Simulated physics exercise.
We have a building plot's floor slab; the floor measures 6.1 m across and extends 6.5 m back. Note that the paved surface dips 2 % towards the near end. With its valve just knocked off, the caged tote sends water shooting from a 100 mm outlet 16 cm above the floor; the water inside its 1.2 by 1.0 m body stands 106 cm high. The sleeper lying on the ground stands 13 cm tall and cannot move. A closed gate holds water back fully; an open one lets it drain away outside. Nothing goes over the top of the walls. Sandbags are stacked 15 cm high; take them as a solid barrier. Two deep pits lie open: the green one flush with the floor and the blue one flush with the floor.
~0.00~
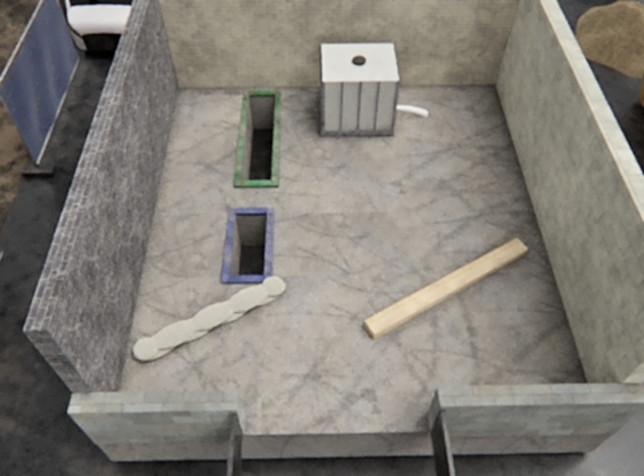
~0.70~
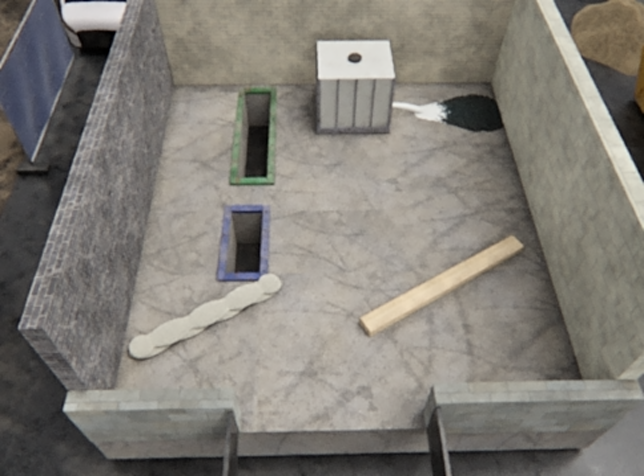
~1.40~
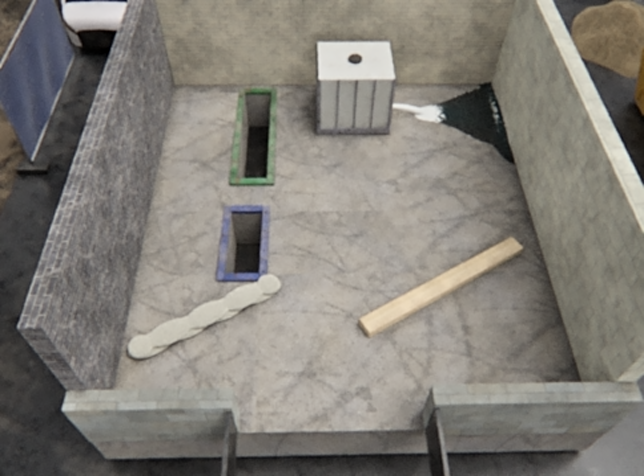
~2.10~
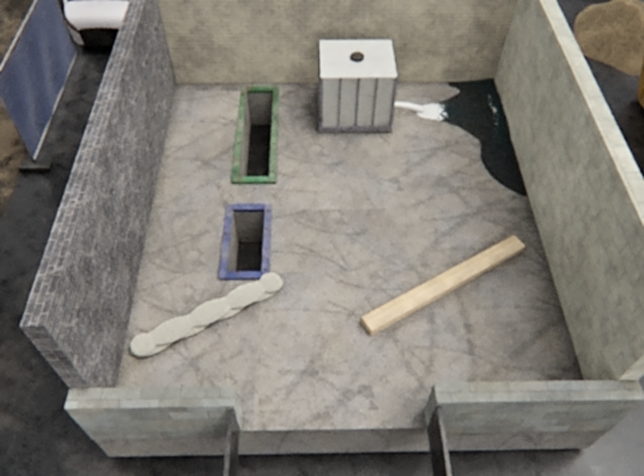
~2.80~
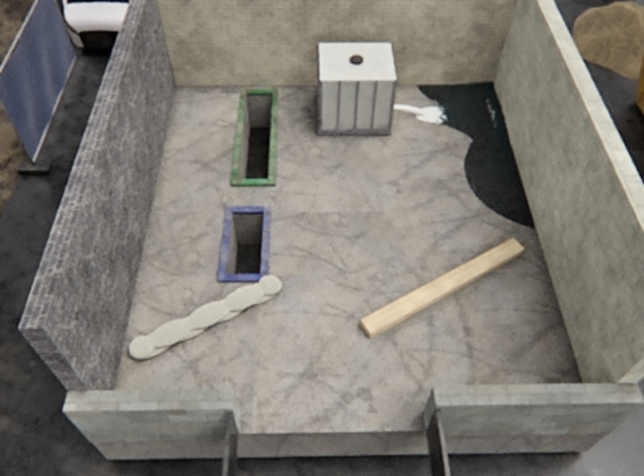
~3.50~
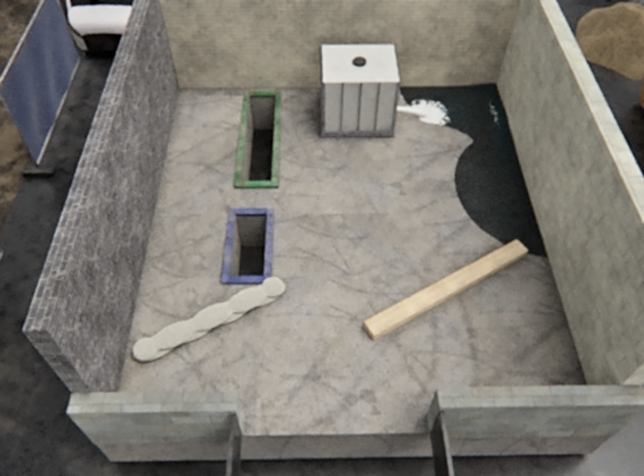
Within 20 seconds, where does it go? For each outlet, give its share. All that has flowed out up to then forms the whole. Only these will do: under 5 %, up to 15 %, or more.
Rough shares - the gateway: From 5 to 15 %, the green pit: Under 5 %, the blue pit: Not even 5 %.
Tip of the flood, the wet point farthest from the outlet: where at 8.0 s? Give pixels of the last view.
Front tip: Around pixel (584, 411).
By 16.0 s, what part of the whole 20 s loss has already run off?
Around 35 percent by that point.
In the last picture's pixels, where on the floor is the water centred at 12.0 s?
I'd put it around (443, 216).
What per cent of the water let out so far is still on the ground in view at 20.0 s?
Something like 84 percent.
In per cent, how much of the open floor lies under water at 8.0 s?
About 30 percent.
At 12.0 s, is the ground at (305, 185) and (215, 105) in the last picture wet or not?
First spot untouched, second spot untouched.
After 5.0 s water covers 15 % of the floor and is deepest (10 cm) near (497, 116); gone so far, the gateway 0 %, the green pit 0 %, the blue pit 0 %.
After 8.0 s water covers 30 % of the floor and is deepest (9 cm) near (497, 116); gone so far, the gateway 0 %, the green pit 0 %, the blue pit 0 %.
After 12.0 s water covers 45 % of the floor and is deepest (9 cm) near (497, 116); gone so far, the gateway 0 %, the green pit 0 %, the blue pit 0 %.
After 16.0 s water covers 55 % of the floor and is deepest (8 cm) near (495, 109); gone so far, the gateway 4 %, the green pit 1 %, the blue pit 0 %.
After 20.0 s water covers 60 % of the floor and is deepest (8 cm) near (495, 109); gone so far, the gateway 13 %, the green pit 3 %, the blue pit 1 %.
